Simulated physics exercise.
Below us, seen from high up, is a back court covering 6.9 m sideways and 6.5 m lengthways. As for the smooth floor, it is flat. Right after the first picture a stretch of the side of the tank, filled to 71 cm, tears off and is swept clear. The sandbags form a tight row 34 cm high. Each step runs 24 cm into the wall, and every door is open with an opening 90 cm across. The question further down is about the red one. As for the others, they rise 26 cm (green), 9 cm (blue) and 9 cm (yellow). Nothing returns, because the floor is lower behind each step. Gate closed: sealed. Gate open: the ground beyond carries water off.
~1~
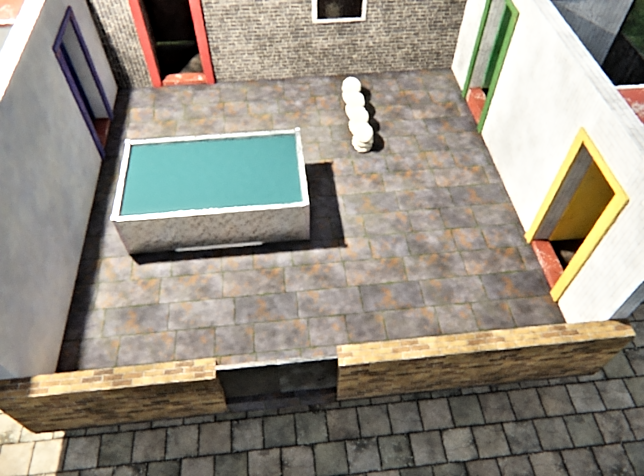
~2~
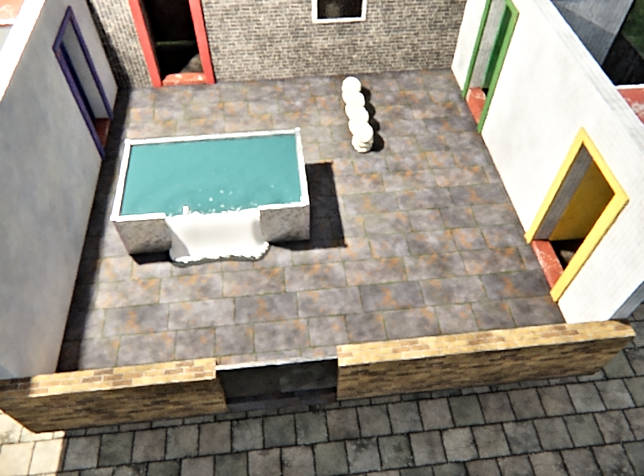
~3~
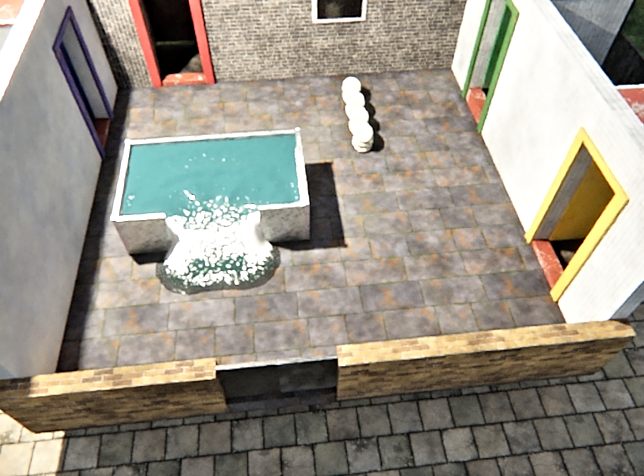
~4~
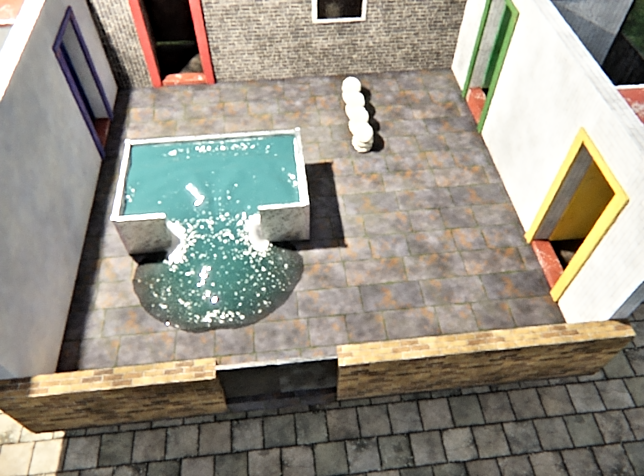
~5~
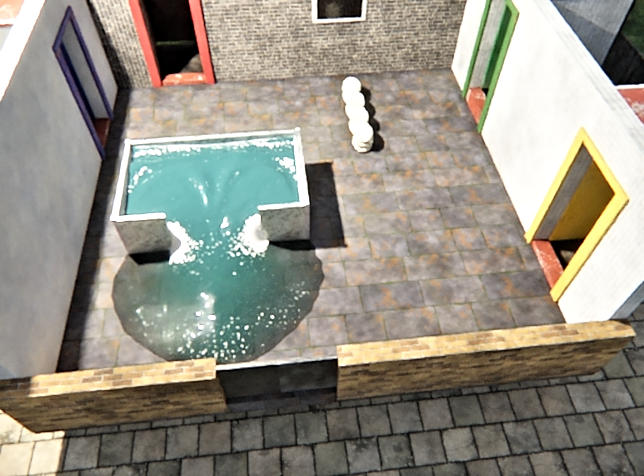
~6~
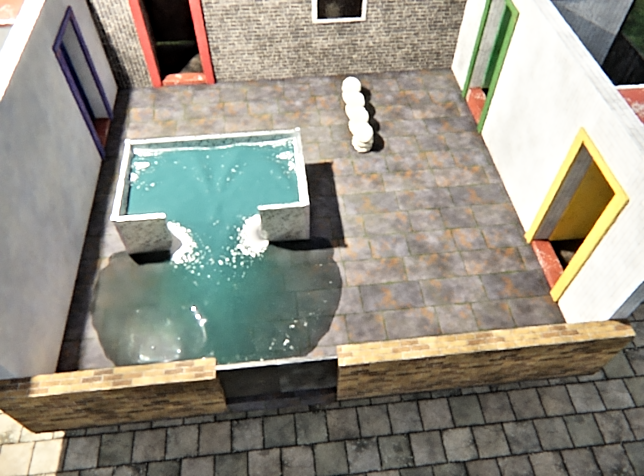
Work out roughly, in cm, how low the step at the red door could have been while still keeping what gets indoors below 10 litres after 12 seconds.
No lower than about 8.5 cm.
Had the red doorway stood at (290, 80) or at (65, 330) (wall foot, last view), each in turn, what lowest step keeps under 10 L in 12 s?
7.5 and 22 cm.
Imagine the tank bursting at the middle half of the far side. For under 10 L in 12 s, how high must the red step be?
If so: Around 32 cm.
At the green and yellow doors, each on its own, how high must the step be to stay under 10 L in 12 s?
You'd want about 7.5 centimetres at green and about 15 centimetres at yellow.
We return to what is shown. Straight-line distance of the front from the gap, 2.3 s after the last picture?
Close to 5.2 metres, I'd say.
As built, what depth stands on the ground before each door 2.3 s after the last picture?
Lab note, cm: Green 0; red 0; blue 0; yellow 16.
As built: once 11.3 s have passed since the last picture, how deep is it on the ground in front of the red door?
It works out to about 5.5 centimetres deep.
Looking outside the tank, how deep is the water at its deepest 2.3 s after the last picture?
Up to some 30 centimetres, I'd say.
Then, 0.7 s after the last picture water covers 20 % of the floor, deepest (44 cm) near (210, 387); it has not reached the red door.
Then, 2.3 s after the last picture water covers 40 % of the floor, deepest (30 cm) near (49, 404); it has not reached the red door.
Then, 11.3 s after the last picture water covers 95 % of the floor, deepest (11 cm) near (464, 144); 5 cm at the red door, 8 litres in over its 9 cm step.
At the red door as built, the water peaked near 11 cm, 4.5 s after the last picture.
Run again over the same 12 s with other heights there, 18 litres in over 7.5 cm, 5 litres over 10 cm. The limit of 10 litres is kept from about 8.5 cm up.
